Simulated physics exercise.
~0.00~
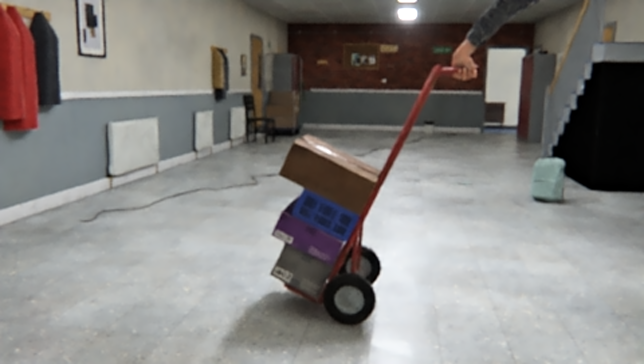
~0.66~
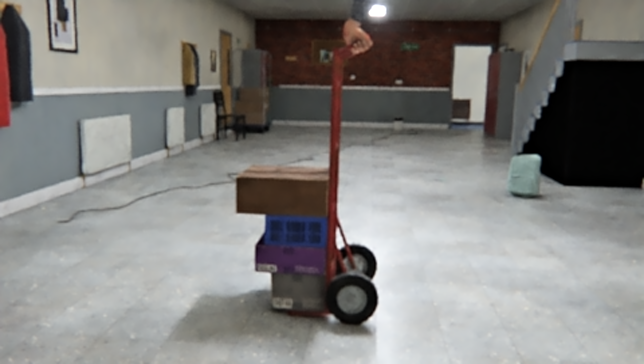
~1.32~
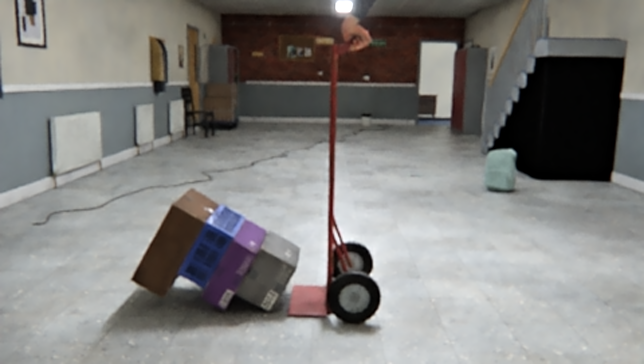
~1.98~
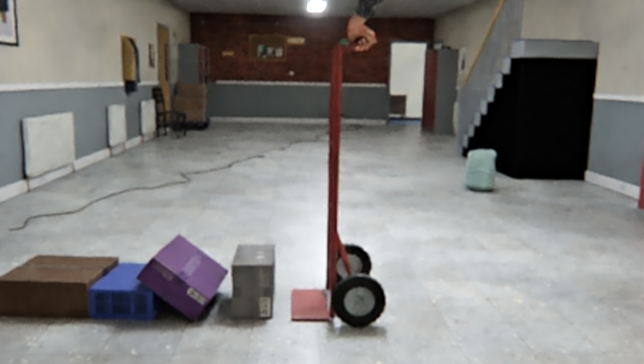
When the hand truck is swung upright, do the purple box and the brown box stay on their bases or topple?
Both the purple box and the brown box topple. They tip off to the left and end up on the floor.
